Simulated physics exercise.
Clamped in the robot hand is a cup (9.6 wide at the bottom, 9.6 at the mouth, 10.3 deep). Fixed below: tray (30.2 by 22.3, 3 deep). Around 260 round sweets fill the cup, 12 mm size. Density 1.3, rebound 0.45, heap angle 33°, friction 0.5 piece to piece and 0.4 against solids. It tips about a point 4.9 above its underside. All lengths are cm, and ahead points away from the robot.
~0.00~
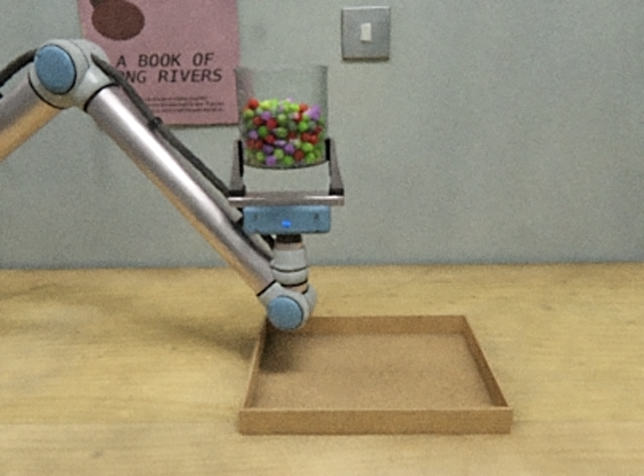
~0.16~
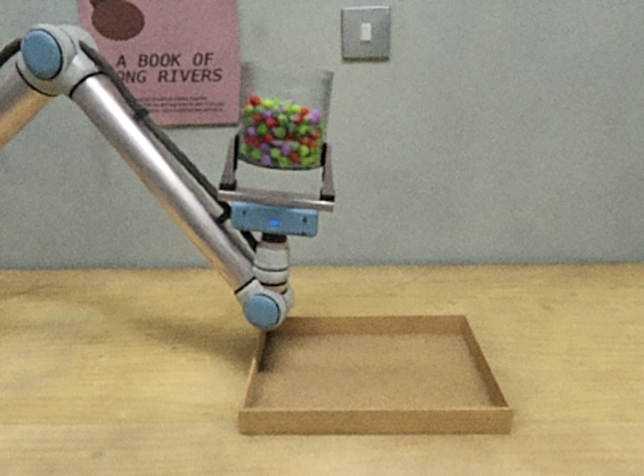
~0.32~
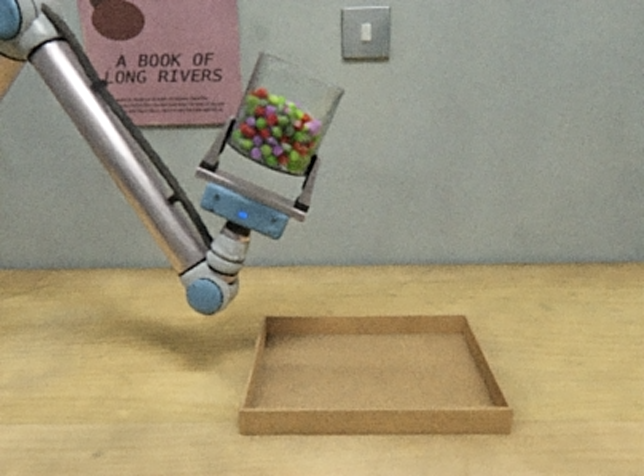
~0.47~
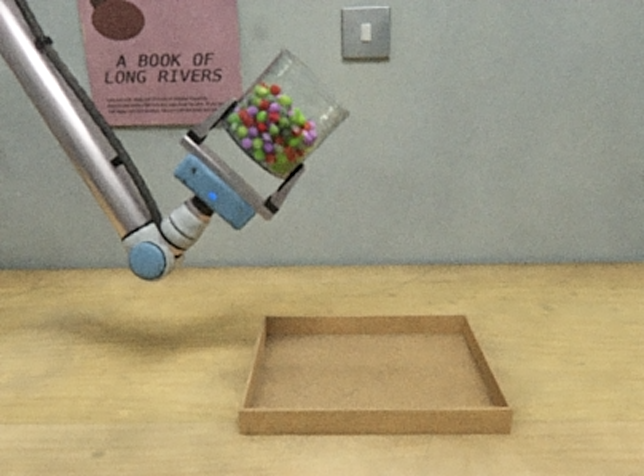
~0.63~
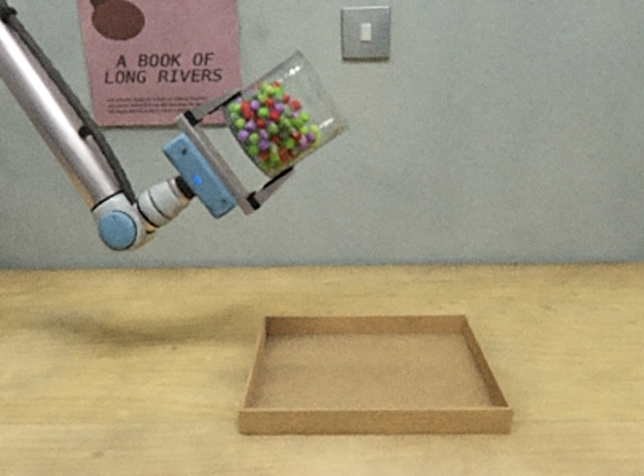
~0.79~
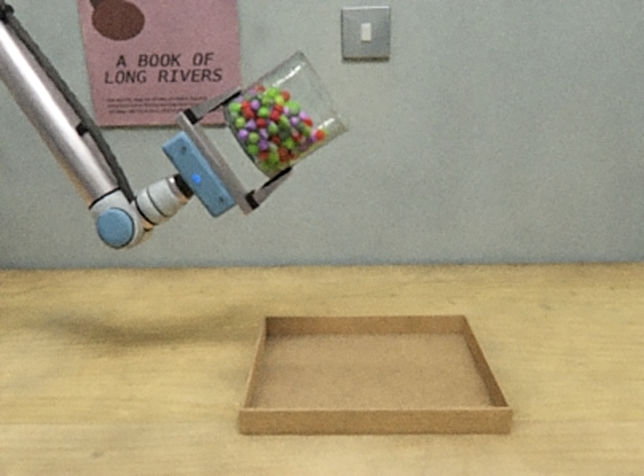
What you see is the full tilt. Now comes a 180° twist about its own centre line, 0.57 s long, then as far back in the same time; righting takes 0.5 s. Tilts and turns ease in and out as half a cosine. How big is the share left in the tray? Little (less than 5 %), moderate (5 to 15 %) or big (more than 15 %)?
In the tray the share is little, less than 5 %.
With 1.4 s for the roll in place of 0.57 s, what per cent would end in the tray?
It would be near 0 per cent.
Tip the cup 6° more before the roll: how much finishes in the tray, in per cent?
About 0 per cent.
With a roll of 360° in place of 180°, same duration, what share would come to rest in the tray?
In that case some 0 per cent.
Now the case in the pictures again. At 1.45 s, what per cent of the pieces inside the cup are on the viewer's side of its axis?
Some 50 per cent.
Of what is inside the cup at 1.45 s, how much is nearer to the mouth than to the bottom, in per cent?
About 25 per cent.
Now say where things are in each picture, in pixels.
In the first frame, cup middle at (284, 116), upright; upper third of the load around (282, 115), from x 245 to 320, top at y 100; 259 in the cup.
In the second frame, cup middle at (284, 116), tipped 7°; upper third of the load around (277, 114), from x 245 to 320, top at y 100.
In the third frame, cup middle at (284, 117), tipped 25°; upper third of the load around (272, 112), from x 235 to 315, top at y 95.
In the fourth frame, cup middle at (285, 117), tipped 45°; upper third of the load around (268, 108), from x 235 to 315, top at y 85.
In the fifth frame, cup middle at (285, 117), tipped 57°; upper third of the load around (268, 107), from x 235 to 320, top at y 85.
In the sixth frame, cup middle at (285, 117), tipped 58°; upper third of the load around (269, 108), from x 235 to 325, top at y 90; 259 in the cup.
By 1.45 s, tipped 58°, highest piece 37 above the table; 259 in the cup.
By 2.10 s, tipped 43°, highest piece 37 above the table; 259 in the cup.
By 2.63 s, upright, highest piece 38 above the table; 259 in the cup.
By 3.33 s, upright, highest piece 38 above the table; 259 in the cup.
Final count, 259 in the cup. That is 0 % in the tray.
